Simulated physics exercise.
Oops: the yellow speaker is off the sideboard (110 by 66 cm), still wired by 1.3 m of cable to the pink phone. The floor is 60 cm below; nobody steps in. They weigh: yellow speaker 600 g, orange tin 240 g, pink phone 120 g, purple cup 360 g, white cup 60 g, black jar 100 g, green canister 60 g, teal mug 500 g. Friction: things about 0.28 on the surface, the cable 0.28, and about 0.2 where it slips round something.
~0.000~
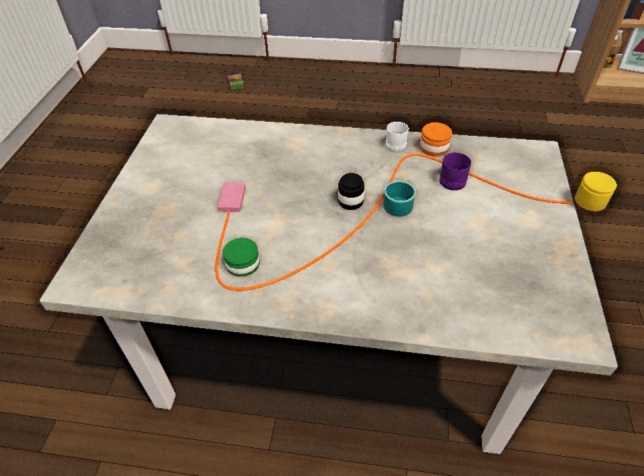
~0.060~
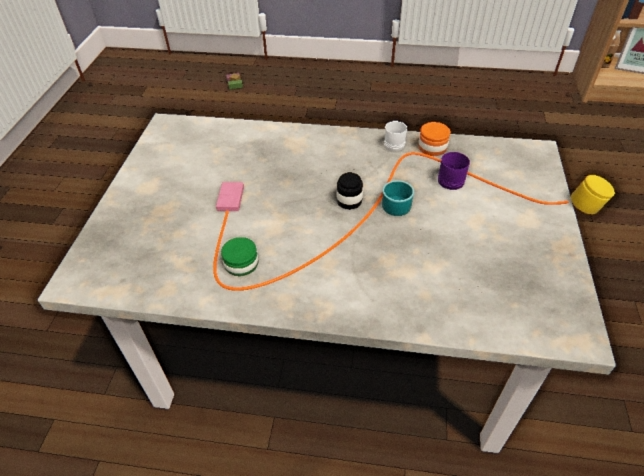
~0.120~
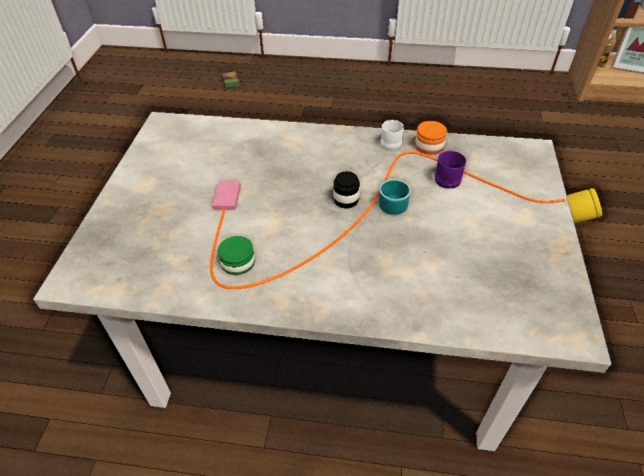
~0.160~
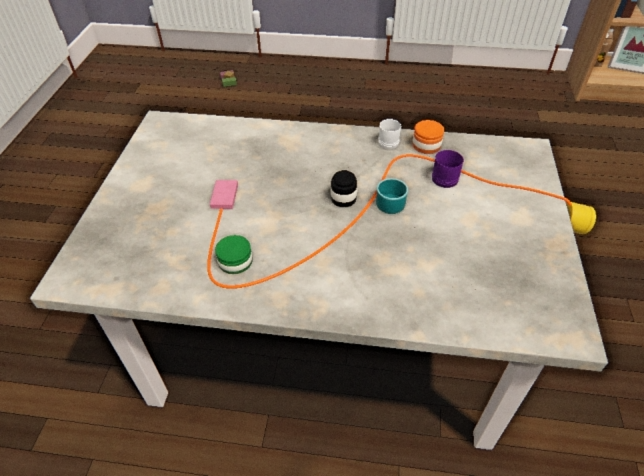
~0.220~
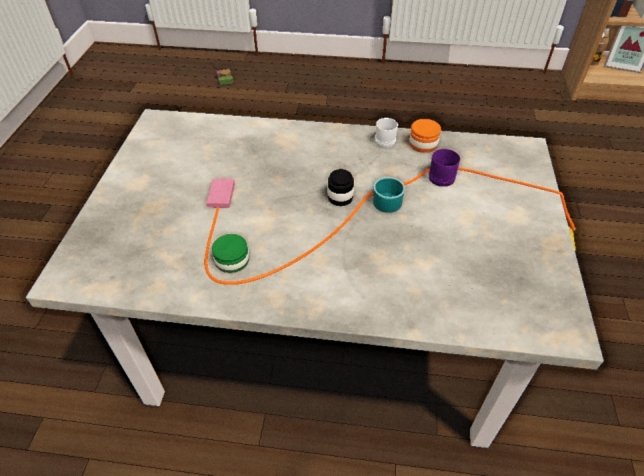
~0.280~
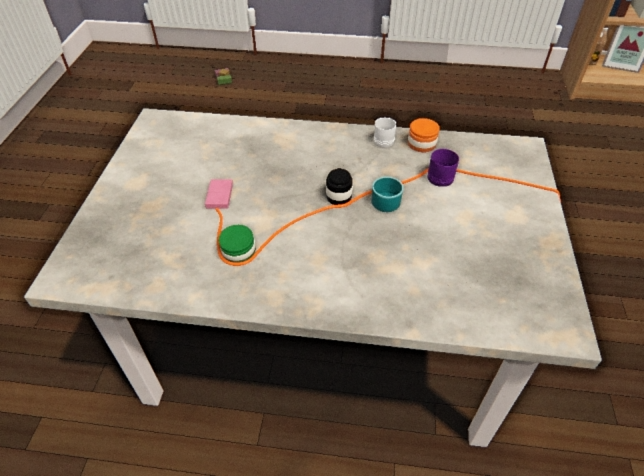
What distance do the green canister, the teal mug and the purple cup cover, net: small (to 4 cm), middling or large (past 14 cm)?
Result: Green canister reaches the top band, teal mug hardly moves, purple cup hardly moves.
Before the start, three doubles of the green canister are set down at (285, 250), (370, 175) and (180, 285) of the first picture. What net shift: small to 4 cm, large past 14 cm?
In turn: Large, small, small.
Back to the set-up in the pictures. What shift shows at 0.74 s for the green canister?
Green canister off the top.
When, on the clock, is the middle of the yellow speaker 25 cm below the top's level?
About: 0.28 s.
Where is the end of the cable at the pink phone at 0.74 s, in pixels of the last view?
Near (372, 234).
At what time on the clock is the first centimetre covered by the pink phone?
Pink phone 0.34 s.
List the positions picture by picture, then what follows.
Green canister (240, 250); teal mug (400, 191); purple cup (457, 161); cable runs through (523, 195) (376, 207) (299, 270), in the first picture.
Yellow speaker (597, 185); cable runs through (520, 195) (375, 206) (217, 253), in the second picture.
Yellow speaker (584, 206); cable runs through (516, 194) (372, 205) (213, 252), in the third picture.
Yellow speaker (575, 218); cable runs through (524, 188) (369, 204) (211, 251), in the fourth picture.
Yellow speaker (559, 242); cable runs through (561, 194) (366, 198) (207, 250), in the fifth picture.
Green canister (236, 237); teal mug (388, 187); purple cup (445, 157); cable runs through (493, 177) (302, 218), in the sixth picture.
At 0.5 s, the cable's tail end at (267, 203); green canister 47 cm off its start, purple cup 1 cm off its start, pink phone 16 cm off its start.
At 0.7 s, the cable's tail end at (372, 234); green canister over the edge, purple cup 1 cm off its start, pink phone 34 cm off its start.
At 1.0 s, the cable's tail end at (405, 230); green canister over the edge, purple cup 1 cm off its start at (448, 160), pink phone 39 cm off its start at (387, 219).
At 1.2 s, the cable's tail end at (405, 230); green canister over the edge, purple cup 1 cm off its start, pink phone 39 cm off its start.
At 2.4 s, the cable's tail end at (405, 230); green canister over the edge, purple cup 1 cm off its start at (448, 160), teal mug 0 cm off its start at (388, 187), pink phone 39 cm off its start at (387, 219).
